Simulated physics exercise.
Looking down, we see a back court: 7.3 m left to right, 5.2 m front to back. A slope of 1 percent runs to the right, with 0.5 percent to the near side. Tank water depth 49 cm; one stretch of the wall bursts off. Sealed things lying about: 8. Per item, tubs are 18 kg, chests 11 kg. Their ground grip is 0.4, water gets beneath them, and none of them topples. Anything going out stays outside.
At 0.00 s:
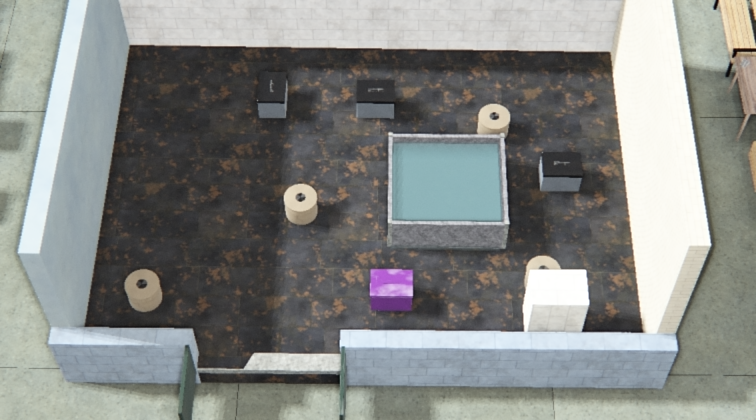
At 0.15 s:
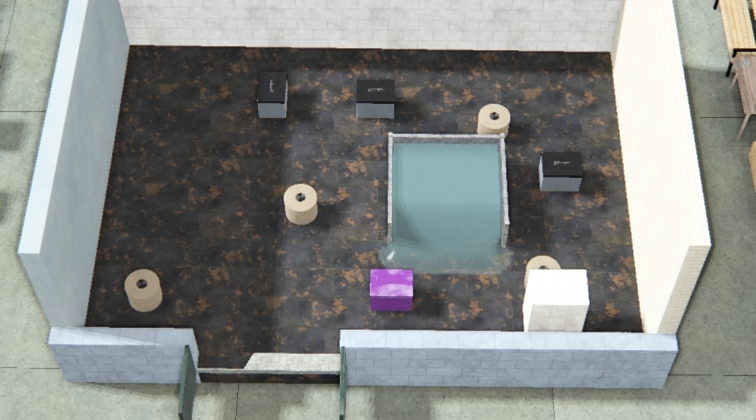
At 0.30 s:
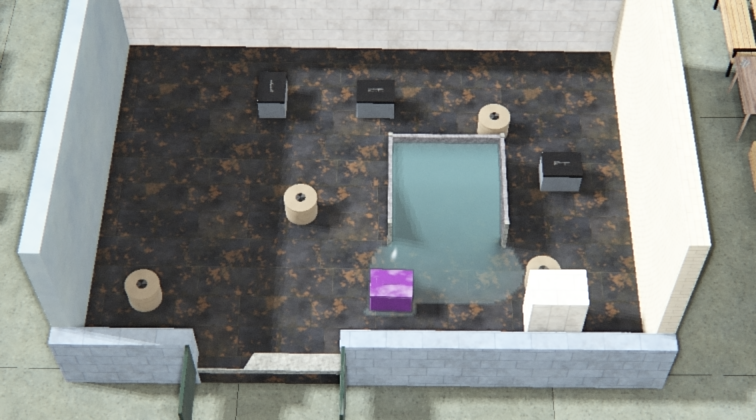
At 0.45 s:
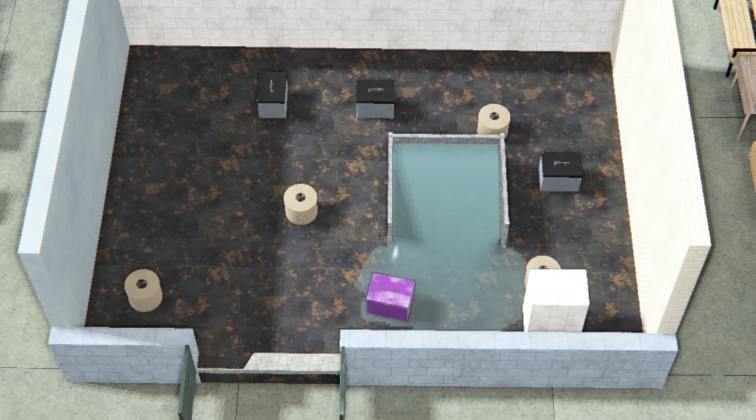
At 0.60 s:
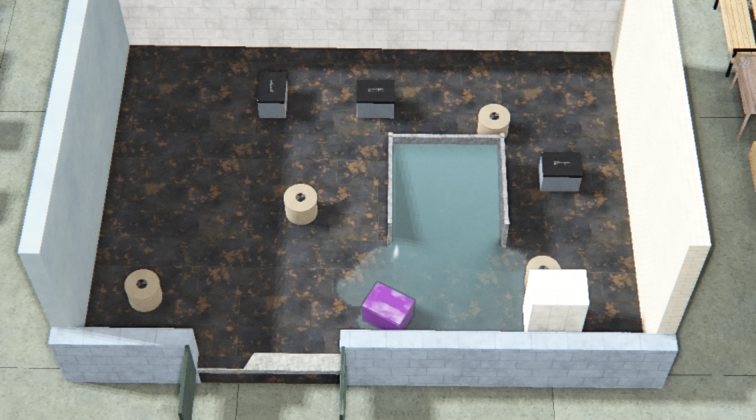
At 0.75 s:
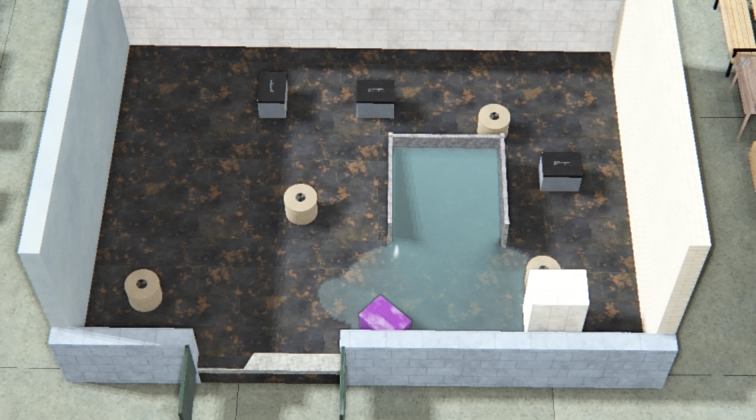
Water spreading from an open-sided tank across a dark courtyard floor, pushing a purple chest toward the near wall and turning it.
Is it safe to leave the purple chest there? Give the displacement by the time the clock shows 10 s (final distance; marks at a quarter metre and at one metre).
Goes a long way.
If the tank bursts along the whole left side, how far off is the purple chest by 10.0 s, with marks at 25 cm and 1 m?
Afterwards the purple chest stays almost motionless.
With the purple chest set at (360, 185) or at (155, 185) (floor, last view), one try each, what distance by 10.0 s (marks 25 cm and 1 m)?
Well, the first time it keeps still, and the second time it keeps still.
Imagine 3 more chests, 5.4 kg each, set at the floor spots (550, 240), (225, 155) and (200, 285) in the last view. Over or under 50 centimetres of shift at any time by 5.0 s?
From first to last: Surpasses it, does not reach it, surpasses it.
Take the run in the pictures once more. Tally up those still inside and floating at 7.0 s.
0.
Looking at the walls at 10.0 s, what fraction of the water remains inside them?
Close to 88 in a hundred parts remain.
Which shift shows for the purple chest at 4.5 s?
By that time, close to 250 cm.
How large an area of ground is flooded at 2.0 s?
About 9.5 m2 is covered.
After 2.0 s the purple chest is near (274, 333), 1.7 m from its start, aground; 0 of 8 are out; 0 afloat.
After 4.5 s the purple chest is near (217, 350), 2.4 m from its start, aground; 0 of 8 are out; 0 afloat.
After 7.0 s the purple chest is near (217, 350), 2.4 m from its start, aground; 0 of 8 are out; 0 afloat.
After 10.0 s the purple chest is near (217, 350), 2.4 m from its start, aground; 0 of 8 are out; 0 afloat.
